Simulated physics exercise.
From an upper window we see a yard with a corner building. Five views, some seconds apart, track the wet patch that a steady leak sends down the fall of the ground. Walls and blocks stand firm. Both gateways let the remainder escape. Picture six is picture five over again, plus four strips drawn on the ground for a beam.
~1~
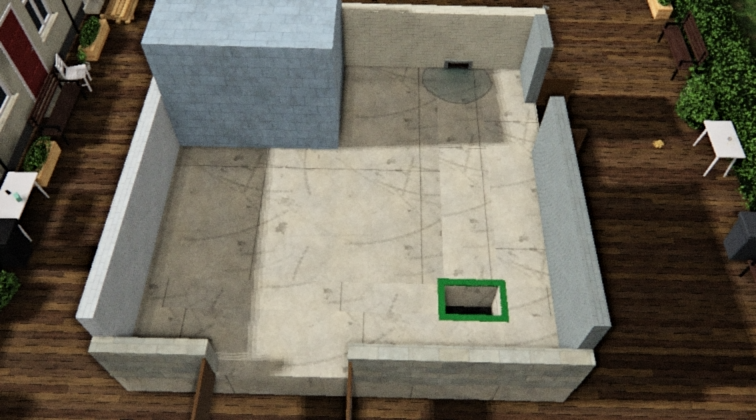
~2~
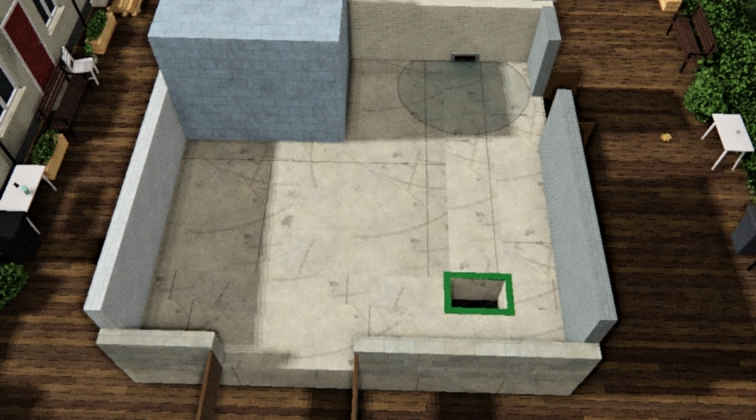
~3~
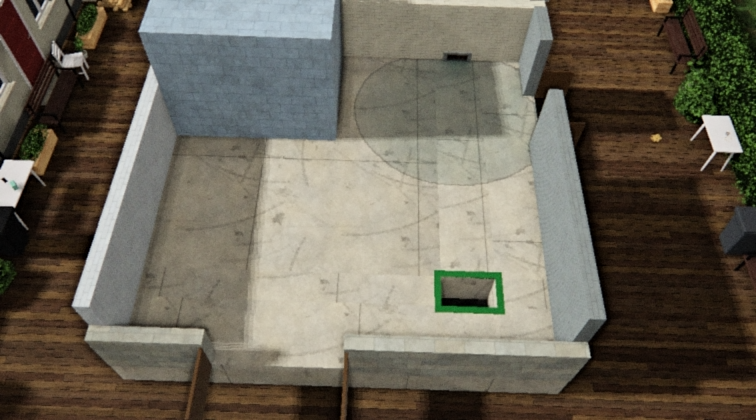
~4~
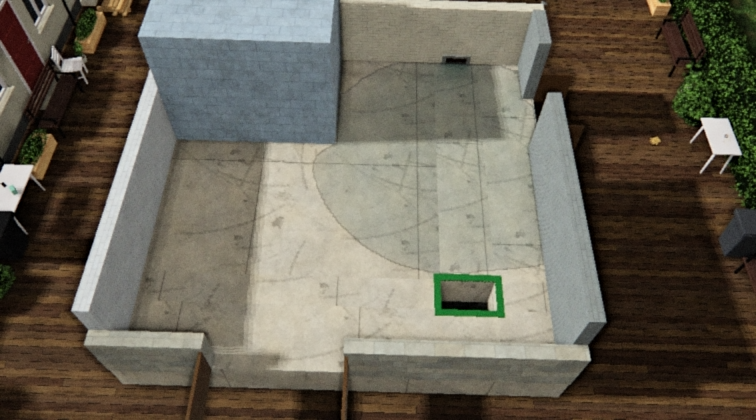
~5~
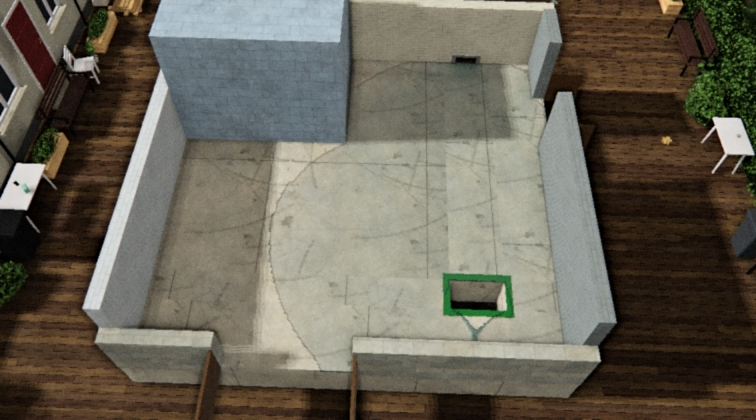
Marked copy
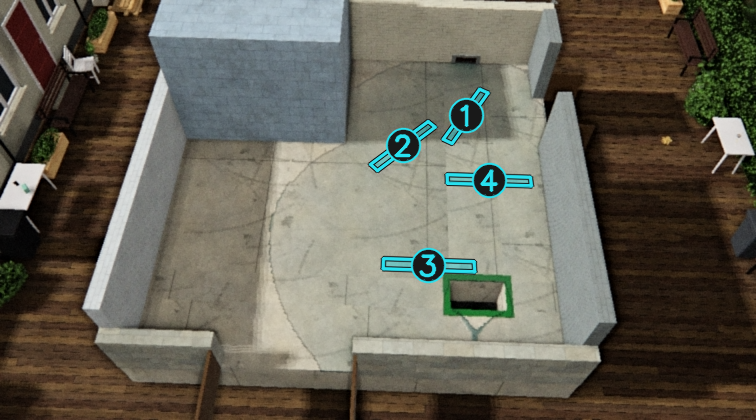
A sheet of water spreads across the pale floor of a walled yard with a blue block building in its upper left corner, seen from high above. A dark opening sits in the far wall, a green-framed drain lies near the lower right, and wooden decking surrounds the walls. The water widens from the far opening, passing the building and reaching the drain, while the view shifts slightly.
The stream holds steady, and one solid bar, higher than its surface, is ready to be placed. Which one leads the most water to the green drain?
2.
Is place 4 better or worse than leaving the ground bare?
Worse.
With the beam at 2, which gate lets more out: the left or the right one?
More leaves on the left.
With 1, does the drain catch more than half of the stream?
No, it does not.
In cyan, 1 from (447, 141) to (483, 91); 2 from (373, 167) to (431, 124); 3 from (383, 263) to (474, 266); 4 from (447, 178) to (530, 181).
Choosing 1, about 24 % of the stream goes into the green drain, about 76 % out by the gates.
Choosing 2, about 34 % of the stream goes into the green drain, about 65 % out by the gates.
Choosing 3, about 24 % of the stream goes into the green drain, about 75 % out by the gates.
Choosing 4, about 22 % of the stream goes into the green drain, about 77 % out by the gates.
